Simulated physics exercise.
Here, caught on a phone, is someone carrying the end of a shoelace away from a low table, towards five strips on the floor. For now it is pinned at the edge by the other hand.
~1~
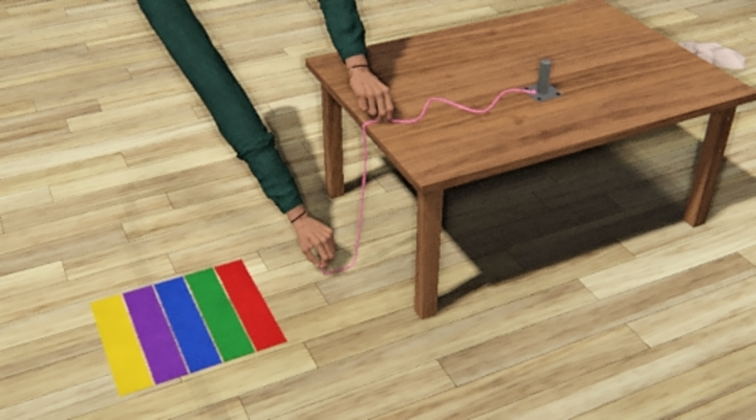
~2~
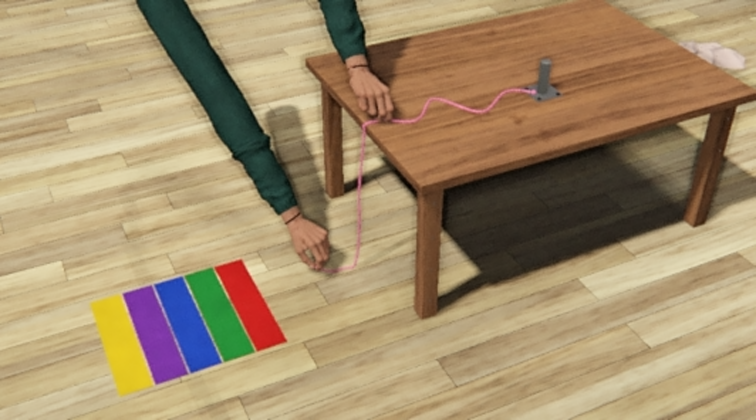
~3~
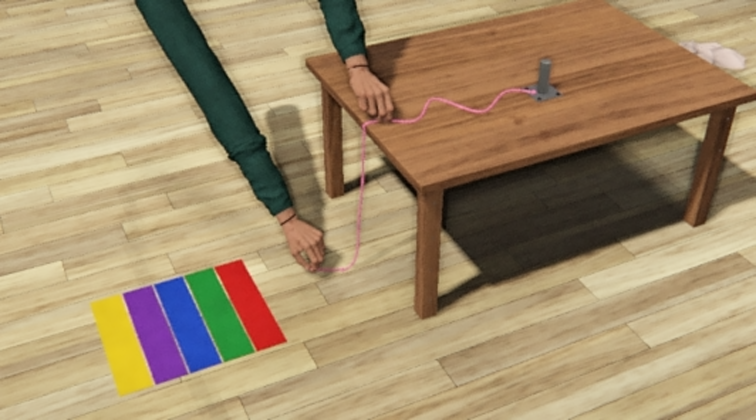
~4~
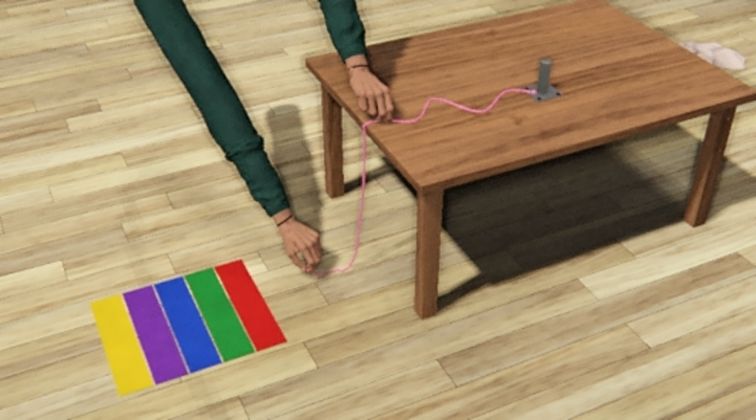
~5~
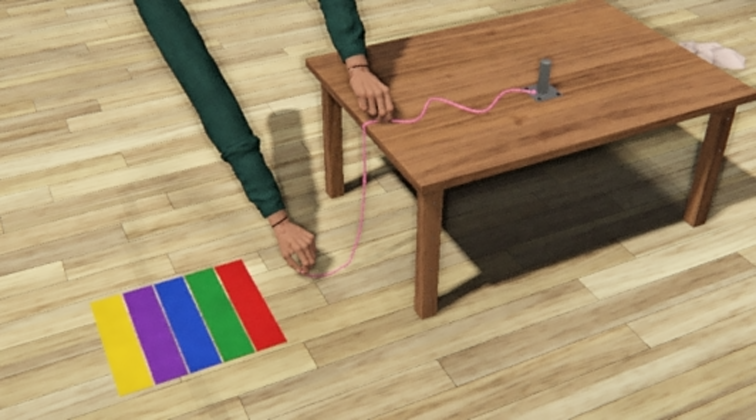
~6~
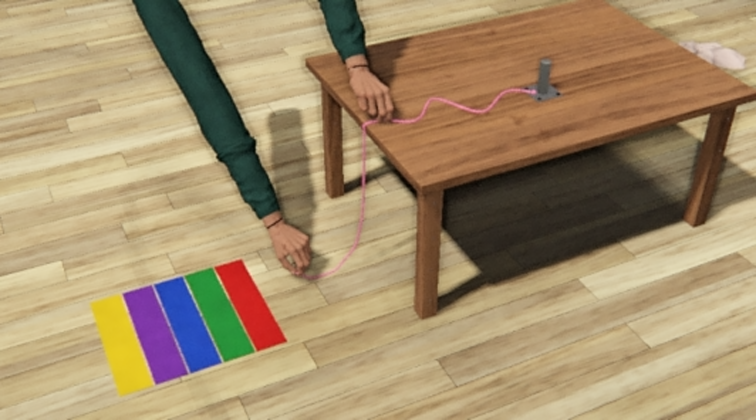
Beside a low table, a hand draws a pink shoelace's end slightly left.
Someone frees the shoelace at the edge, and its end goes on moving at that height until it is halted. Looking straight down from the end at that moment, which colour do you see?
You see purple.
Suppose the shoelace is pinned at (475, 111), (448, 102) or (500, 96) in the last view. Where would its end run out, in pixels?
First near (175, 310), then near (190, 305), then near (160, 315).
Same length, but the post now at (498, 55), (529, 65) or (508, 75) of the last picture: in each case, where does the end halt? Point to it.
Close to (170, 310), (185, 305) and (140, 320) in that order.
Soon after, end near (208, 300); over green.
Then, end near (174, 310); over blue.
At full stretch, end near (153, 316); over purple. It halts on the purple strip.
